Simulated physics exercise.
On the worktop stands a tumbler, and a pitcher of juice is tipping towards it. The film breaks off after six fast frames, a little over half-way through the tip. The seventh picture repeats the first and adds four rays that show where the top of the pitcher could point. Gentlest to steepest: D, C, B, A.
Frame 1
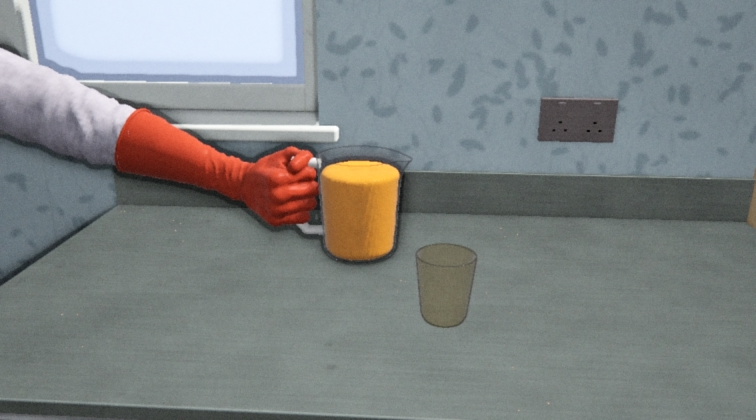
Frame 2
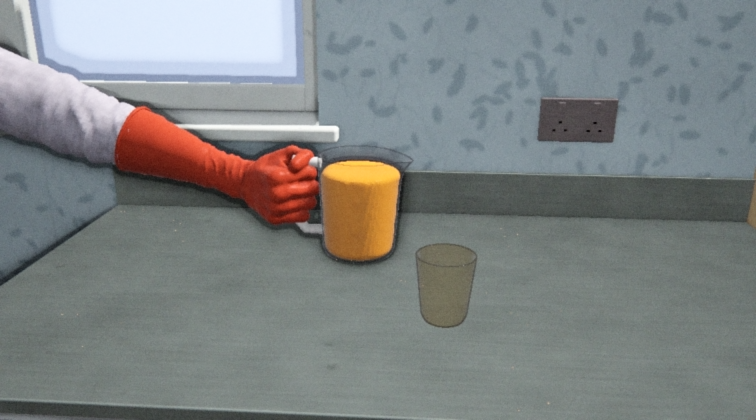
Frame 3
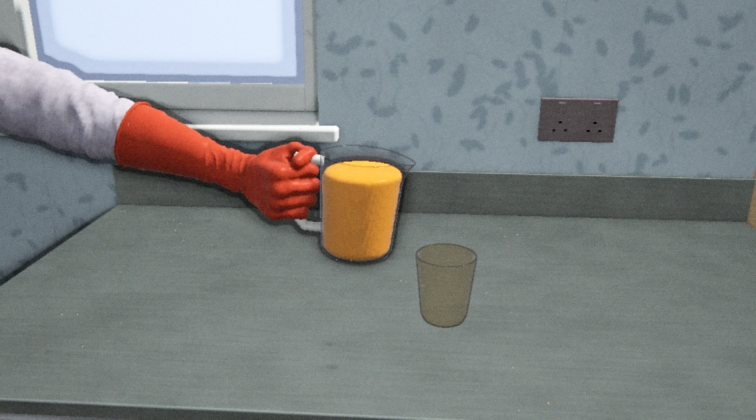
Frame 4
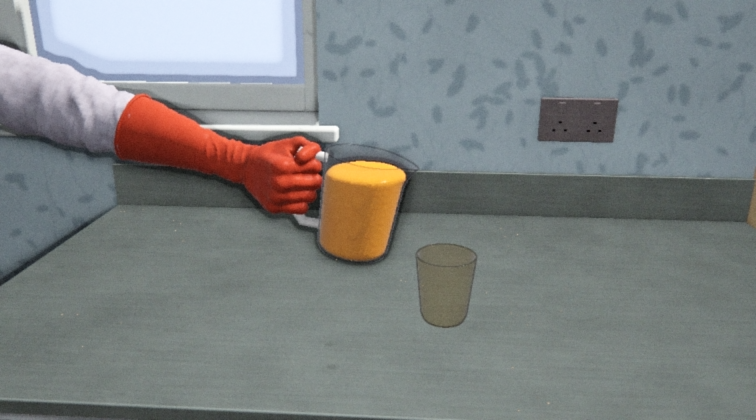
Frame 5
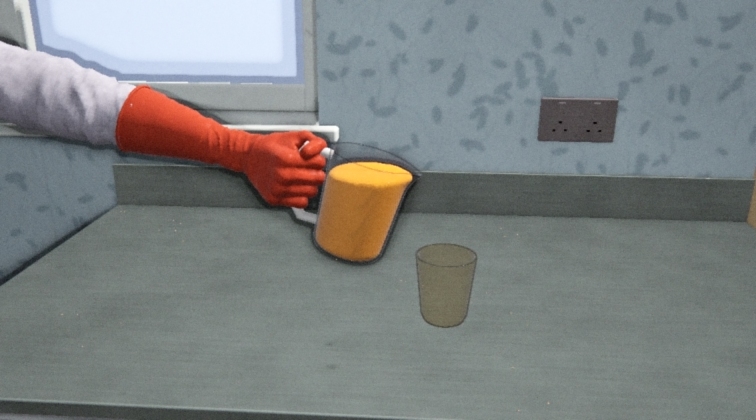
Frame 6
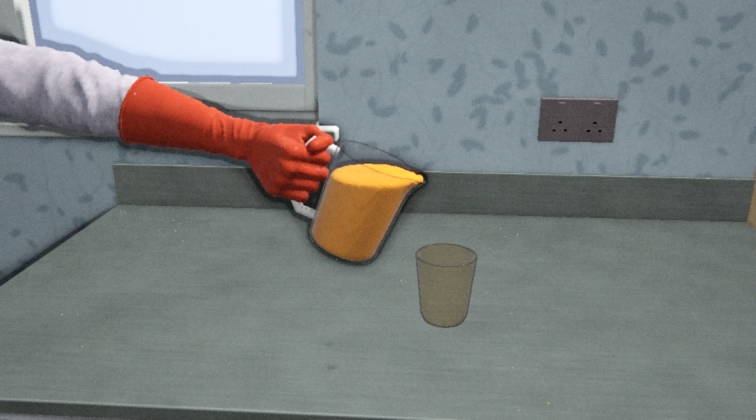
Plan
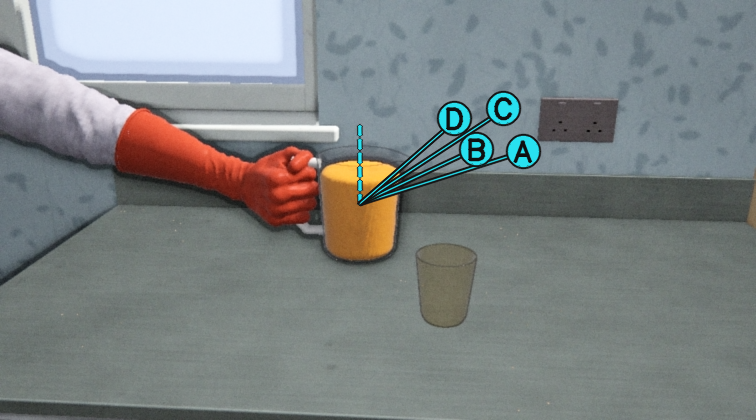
We see a red-gloved hand holding a clear pitcher of orange juice upright on a grey worktop, left of an empty-looking tumbler. The hand then gradually tilts the pitcher rightward, and the juice shifts up to its lip.
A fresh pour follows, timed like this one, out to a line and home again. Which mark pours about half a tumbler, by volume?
Tilt D.
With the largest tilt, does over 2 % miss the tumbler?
Yes, it does.
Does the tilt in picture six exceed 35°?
No, it does not.
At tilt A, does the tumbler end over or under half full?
Over.
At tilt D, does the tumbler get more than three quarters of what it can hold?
No.
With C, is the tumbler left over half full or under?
Over half.
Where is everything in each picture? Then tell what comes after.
Upright, lip at (411, 159); rim of the tumbler round (446, 254); nothing has left yet, in the first frame.
Upright, lip at (412, 160); nothing has left yet, in the second frame.
Tipped about 4°, lip at (414, 163); nothing has left yet, in the third frame.
Tipped about 9°, lip at (418, 168); nothing has left yet, in the fourth frame.
Tipped about 16°, lip at (421, 174); nothing has left yet, in the fifth frame.
Tipped about 22°, lip at (424, 181); nothing has left yet, in the sixth frame.
On the marked copy, A at (507, 156); B at (460, 156); C at (490, 118); D at (443, 130).
Choosing A, the tumbler ends with about 86 % of what it can hold; 22 % of the juice is spilt.
Choosing B, the tumbler ends with about 79 % of what it can hold; 12 % of the juice is spilt.
Choosing C, the tumbler ends with about 74 % of what it can hold.
Choosing D, the tumbler ends with about 54 % of what it can hold.
